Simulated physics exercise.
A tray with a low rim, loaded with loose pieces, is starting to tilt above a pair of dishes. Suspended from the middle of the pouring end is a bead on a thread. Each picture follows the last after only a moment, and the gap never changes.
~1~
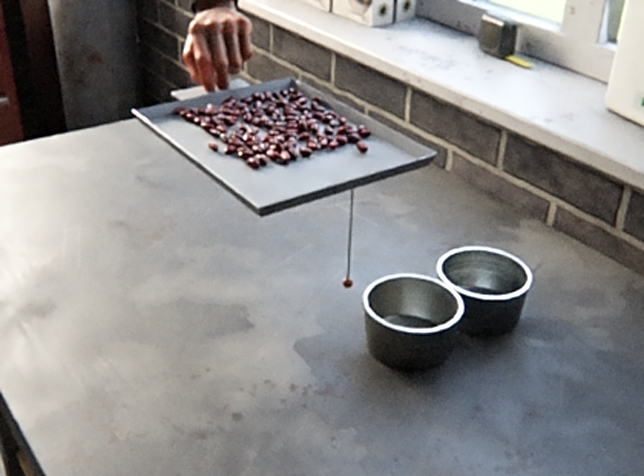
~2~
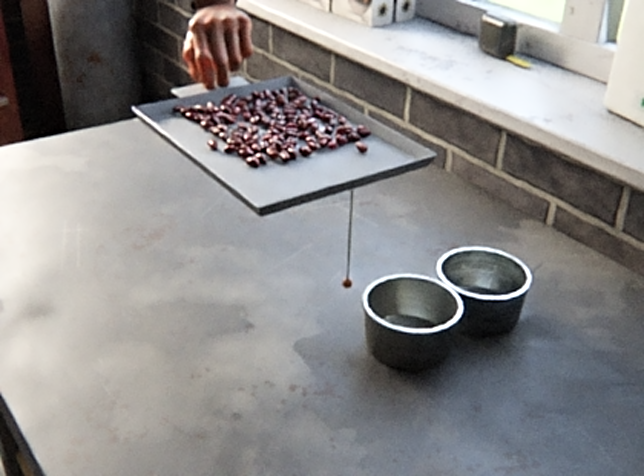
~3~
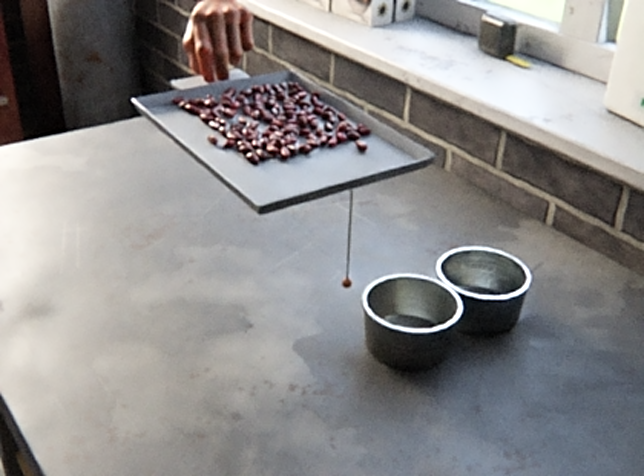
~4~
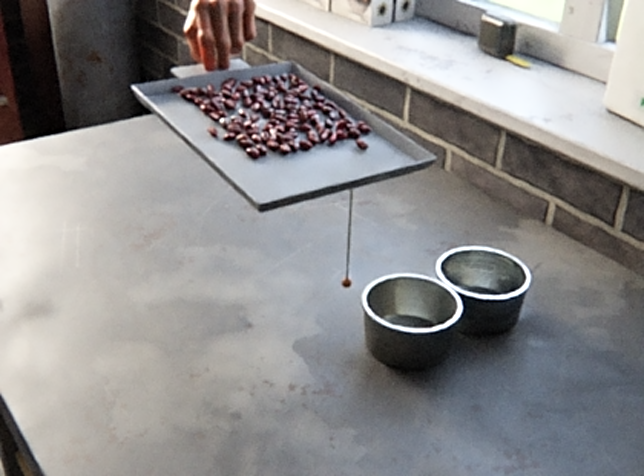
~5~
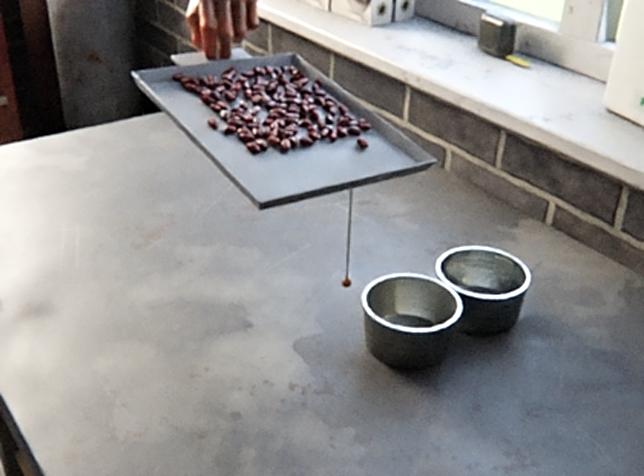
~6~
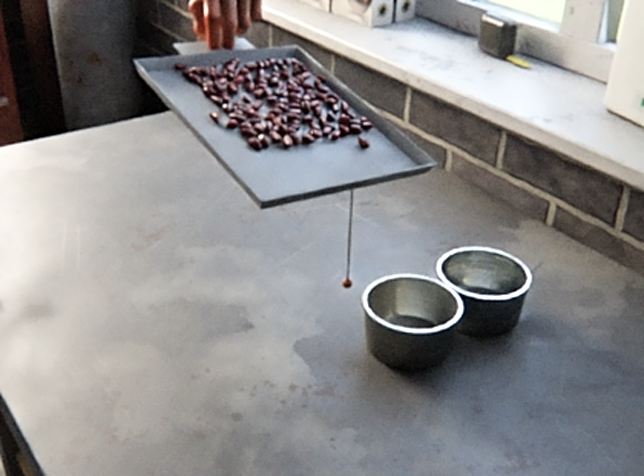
Tray of dark red beans tilting slightly as a hand raises its far end above a table with two round metal dishes.
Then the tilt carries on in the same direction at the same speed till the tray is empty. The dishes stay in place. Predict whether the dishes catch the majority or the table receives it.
The caught share tops half.
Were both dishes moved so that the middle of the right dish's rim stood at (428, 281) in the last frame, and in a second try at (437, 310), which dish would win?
The one at right the first time, the one at right the second.
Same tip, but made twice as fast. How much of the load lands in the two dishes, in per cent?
Around 80 in every hundred.
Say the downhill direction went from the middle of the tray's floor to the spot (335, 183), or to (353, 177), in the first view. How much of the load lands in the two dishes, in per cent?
Lab note: Try 1 = 40 %, try 2 = 70 %.
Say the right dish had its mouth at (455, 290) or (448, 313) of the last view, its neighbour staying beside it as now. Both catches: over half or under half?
Try 1: A majority of it. Try 2: A minority of it.
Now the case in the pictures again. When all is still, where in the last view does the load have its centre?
Around (421, 324).
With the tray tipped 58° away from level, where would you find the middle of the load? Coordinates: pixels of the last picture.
Somewhere around pixel (407, 185) in the last picture.
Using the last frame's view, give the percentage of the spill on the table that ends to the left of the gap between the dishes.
About 90 percent.
Soon, tray tipped steeply; about half on the tray; a small part in the left dish; a small part in the right dish; a small part outside both; a small part in the air.
A while on, tray tipped right over; about half in the left dish; about a quarter in the right dish; about a quarter outside both.
Towards the end, tray tipped past a quarter turn; about half in the left dish; about a quarter in the right dish; about a quarter outside both.
Finally, tray tipped past a quarter turn; about half in the left dish; about a quarter in the right dish; about a quarter outside both.
